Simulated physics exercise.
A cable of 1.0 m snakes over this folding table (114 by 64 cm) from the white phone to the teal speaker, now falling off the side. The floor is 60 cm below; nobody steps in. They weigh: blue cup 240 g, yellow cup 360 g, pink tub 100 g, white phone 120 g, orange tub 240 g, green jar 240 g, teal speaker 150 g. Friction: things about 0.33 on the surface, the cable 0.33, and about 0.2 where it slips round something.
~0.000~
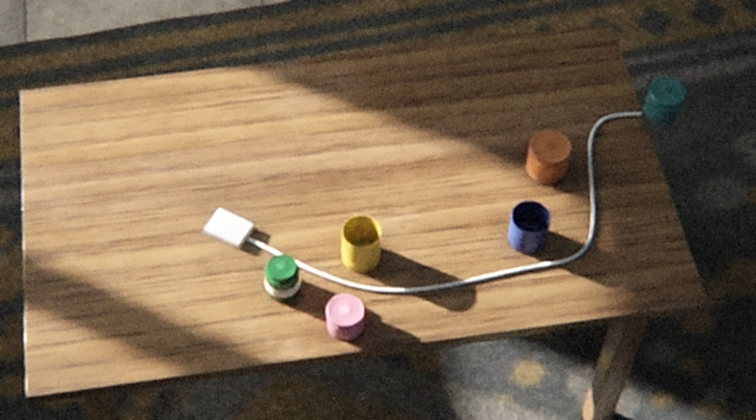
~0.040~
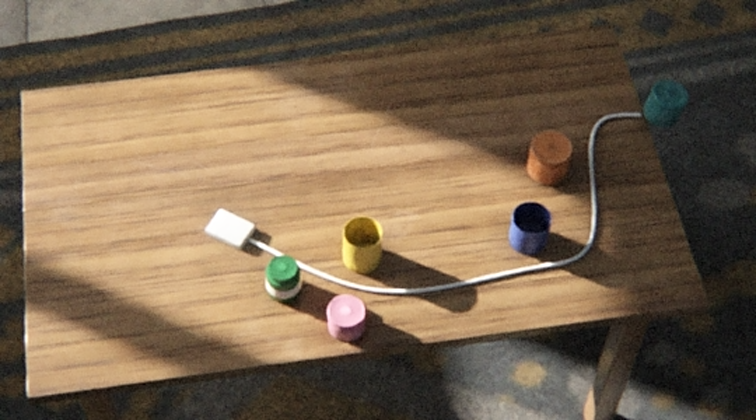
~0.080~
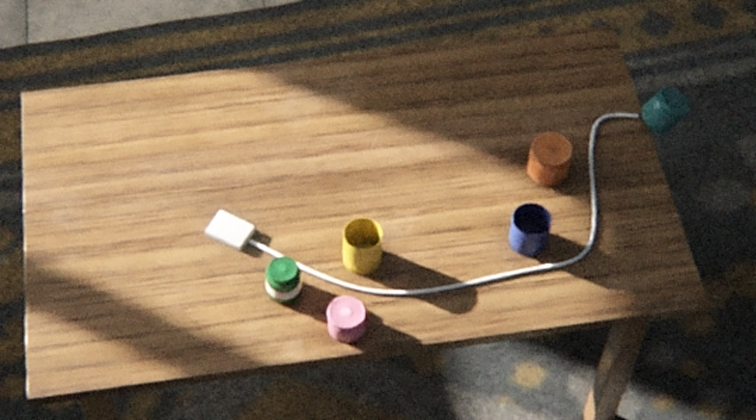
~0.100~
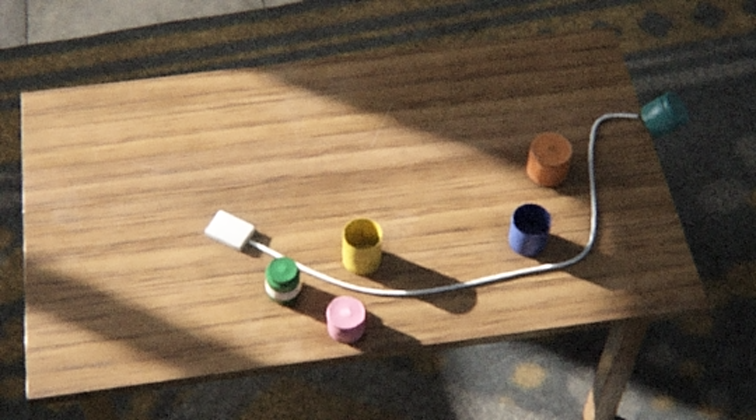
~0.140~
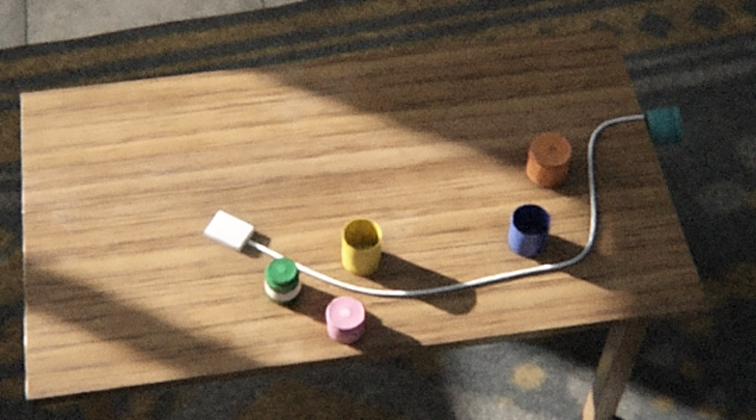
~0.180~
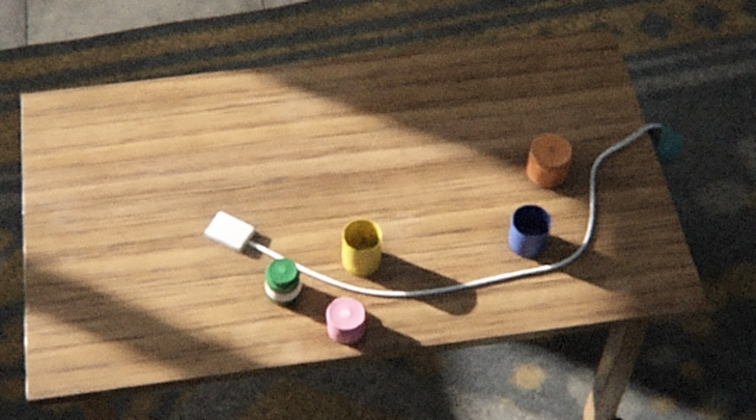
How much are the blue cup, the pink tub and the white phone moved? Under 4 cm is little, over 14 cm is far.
In order: The blue cup hardly moves; the pink tub barely shifts; the white phone travels a long way.
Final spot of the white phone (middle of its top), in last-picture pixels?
At about (423, 285).
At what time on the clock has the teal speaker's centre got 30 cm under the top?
That is: 0.42 s.
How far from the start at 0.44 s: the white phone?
White phone 10 cm.
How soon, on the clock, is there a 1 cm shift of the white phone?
White phone 0.28 s.
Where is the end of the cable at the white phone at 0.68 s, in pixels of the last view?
Near (362, 277).
By 0.4 s, the cable's tail end at (313, 257); white phone 11 cm off its start, blue cup 2 cm off its start, teal speaker over the edge.
By 0.7 s, the cable's tail end at (362, 277); white phone 22 cm off its start, blue cup 2 cm off its start, teal speaker over the edge.
By 0.9 s, the cable's tail end at (415, 290); white phone 31 cm off its start at (393, 289), blue cup 2 cm off its start at (528, 213), teal speaker over the edge.
By 1.2 s, the cable's tail end at (445, 286); white phone 35 cm off its start, blue cup 2 cm off its start, teal speaker over the edge.
By 2.4 s, the cable's tail end at (445, 286); white phone 35 cm off its start at (423, 285), blue cup 2 cm off its start at (528, 213), pink tub 0 cm off its start at (347, 315), teal speaker over the edge.
